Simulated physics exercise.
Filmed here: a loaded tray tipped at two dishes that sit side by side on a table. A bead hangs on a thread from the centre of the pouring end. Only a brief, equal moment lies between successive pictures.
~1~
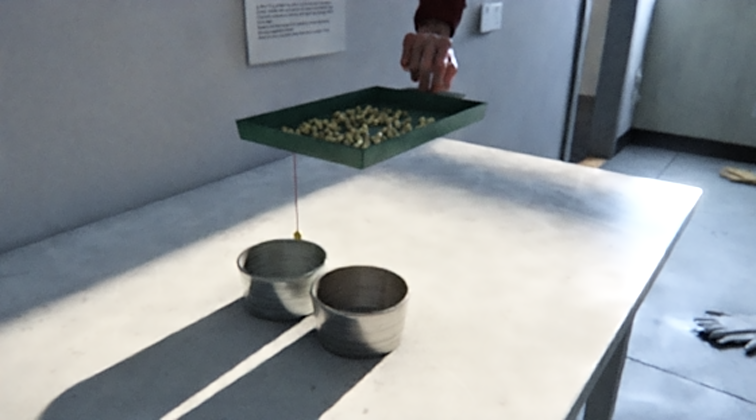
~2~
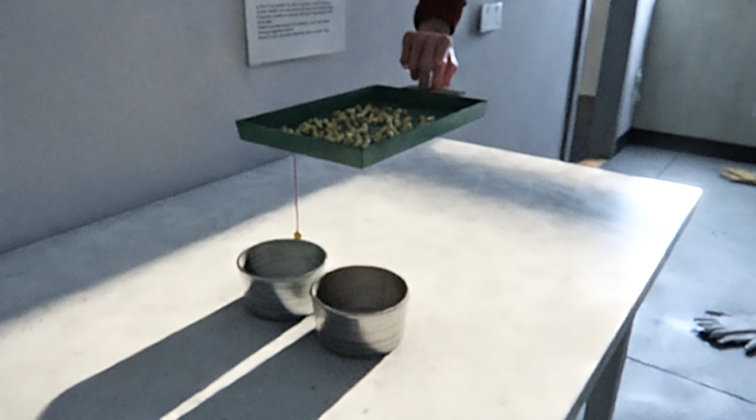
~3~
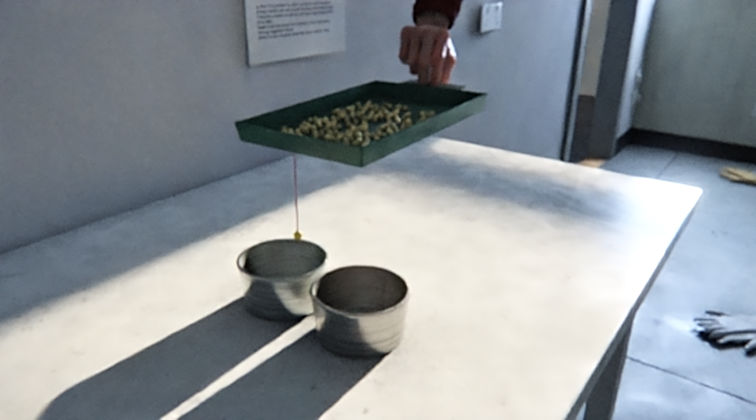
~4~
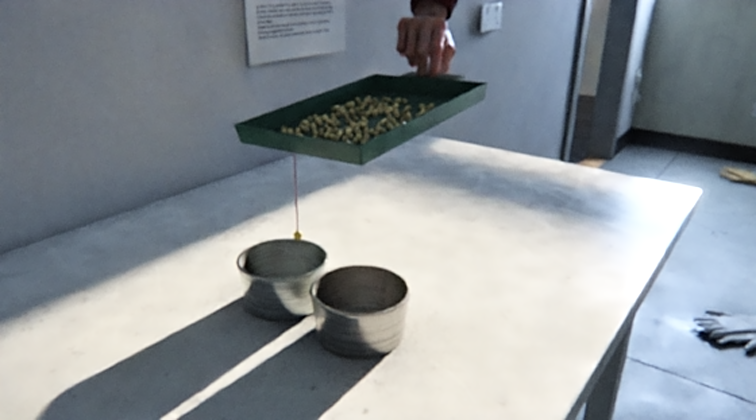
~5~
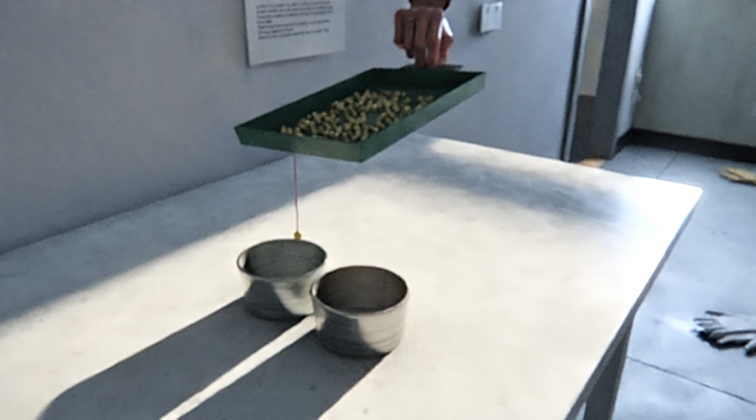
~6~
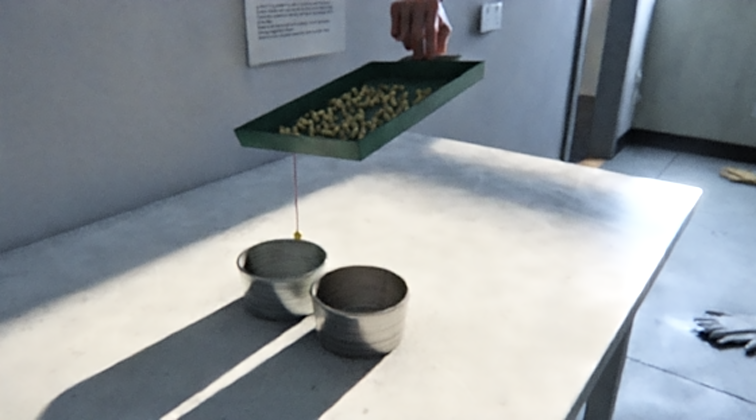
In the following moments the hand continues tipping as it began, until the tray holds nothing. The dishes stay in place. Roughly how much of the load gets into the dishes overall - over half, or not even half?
I expect the catch to be short of a majority.
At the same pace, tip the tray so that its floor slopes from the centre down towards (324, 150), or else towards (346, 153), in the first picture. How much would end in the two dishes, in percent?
Shares, approx.: 80 %, then 90 %.
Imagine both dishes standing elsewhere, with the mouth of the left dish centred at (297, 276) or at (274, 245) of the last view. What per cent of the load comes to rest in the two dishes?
First position: Some 0 %; second position: Some 30 %.
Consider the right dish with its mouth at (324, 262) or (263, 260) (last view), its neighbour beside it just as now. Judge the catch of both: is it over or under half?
In order, they'd catch a major share, and next a minor share.
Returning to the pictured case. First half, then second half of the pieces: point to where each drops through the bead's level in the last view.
It goes through near (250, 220) first, then near (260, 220).
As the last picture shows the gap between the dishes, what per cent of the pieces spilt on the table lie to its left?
Around 100 percent of the pieces.
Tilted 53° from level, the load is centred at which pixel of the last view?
Near (276, 130).
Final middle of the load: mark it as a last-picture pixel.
Somewhere around (225, 270) in the last picture.
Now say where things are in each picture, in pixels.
Corners of the pouring end (239, 120) and (362, 148), level; middle of the load (354, 130), soya beans; left dish (252, 292); right dish (330, 328); bead on its thread (298, 235), in the first picture.
Corners of the pouring end (239, 121) and (362, 148), level; middle of the load (354, 129), in the second picture.
Corners of the pouring end (239, 122) and (361, 146), tipped barely, lowest at the left corner; middle of the load (353, 127), in the third picture.
Corners of the pouring end (238, 124) and (360, 144), tipped a little, lowest at the left corner; middle of the load (353, 124), in the fourth picture.
Corners of the pouring end (237, 126) and (358, 142), tipped a little, lowest at the left corner; middle of the load (352, 120), in the fifth picture.
Corners of the pouring end (237, 129) and (357, 140), tipped a little, lowest at the left corner; middle of the load (350, 117); left dish (252, 292); right dish (330, 328), in the sixth picture.
Just after the last frame, tray tipped steeply; almost all on the tray; just a few in the air.
A moment on, tray tipped right over; almost all on the tray; just a few outside both; just a few in the air.
Further on, tray tipped past a quarter turn; just a few in the left dish; almost all outside both.
When it is over, tray tipped past a quarter turn; not one in the right dish; just a few in the left dish; almost all outside both.
